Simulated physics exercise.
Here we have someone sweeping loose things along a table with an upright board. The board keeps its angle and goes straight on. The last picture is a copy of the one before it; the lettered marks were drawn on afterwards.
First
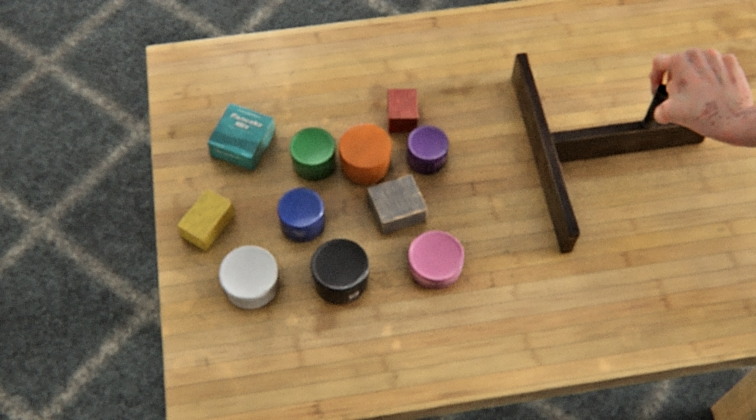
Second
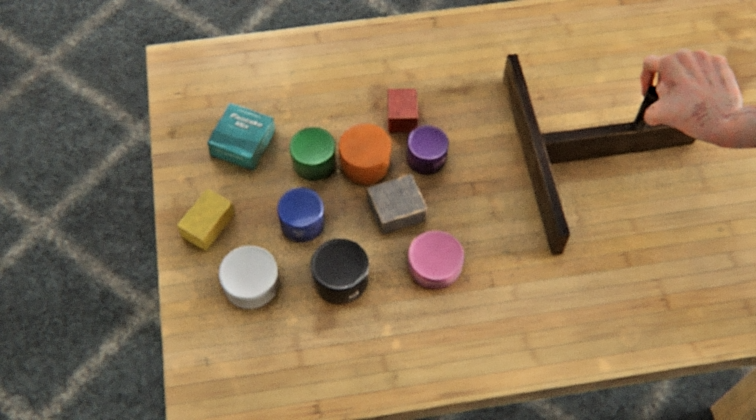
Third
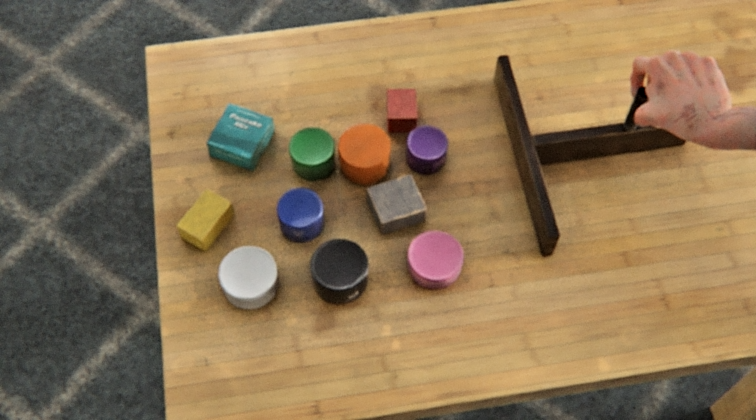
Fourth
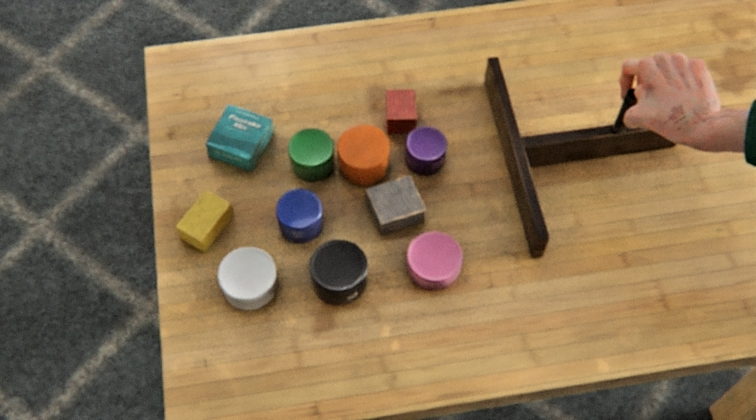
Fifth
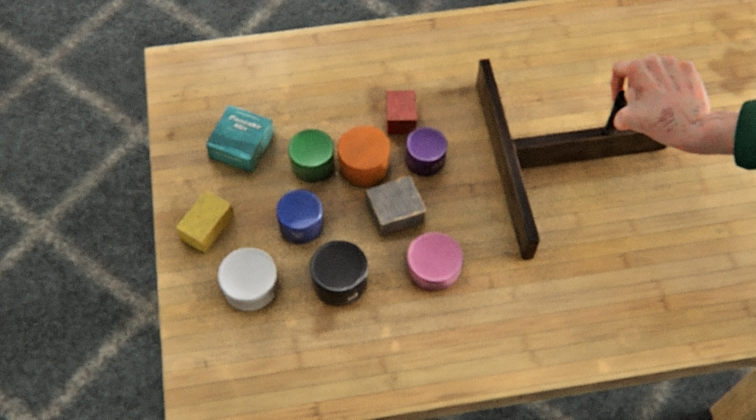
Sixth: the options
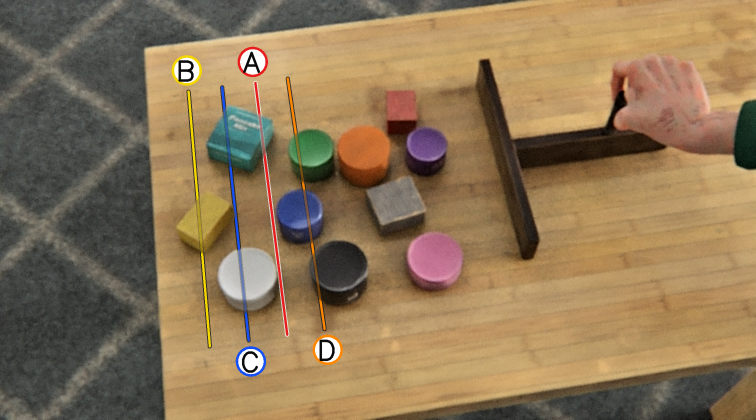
In the video, a hand grips the handle of a dark T-shaped board and slides it slowly a short way left across a wooden table, while the coloured tubs, jars and blocks on the left stay in place, untouched.
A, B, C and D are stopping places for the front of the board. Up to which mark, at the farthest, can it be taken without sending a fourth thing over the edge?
No farther than C.
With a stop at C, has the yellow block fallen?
Yes.
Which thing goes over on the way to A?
The white tub.
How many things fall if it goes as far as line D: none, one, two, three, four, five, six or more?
In all, none.
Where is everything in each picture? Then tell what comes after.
Black tub (340, 272); blue tub (302, 215); green tub (313, 154), in the first picture.
Board (538, 139); turquoise packet (241, 137), in the second picture.
Board (527, 141); purple jar (427, 150), in the third picture.
Board (517, 143); pink jar (434, 261), in the fourth picture.
Board (508, 145); red block (401, 112); grey block (396, 206); black tub (339, 273), in the fifth picture.
On the marked copy, A at (270, 199); B at (198, 209); C at (234, 204); D at (305, 195).
Following C. Soon after the start, board (412, 158); pink jar (396, 268); green tub (287, 156).
Later, board (312, 172); white tub (186, 281); yellow block (196, 228).
In the end, board (235, 182); yellow block over the edge; white tub over the edge; two fallen.
As for the rest, A is within the limit but short; B drops seven; D is within the limit but short.
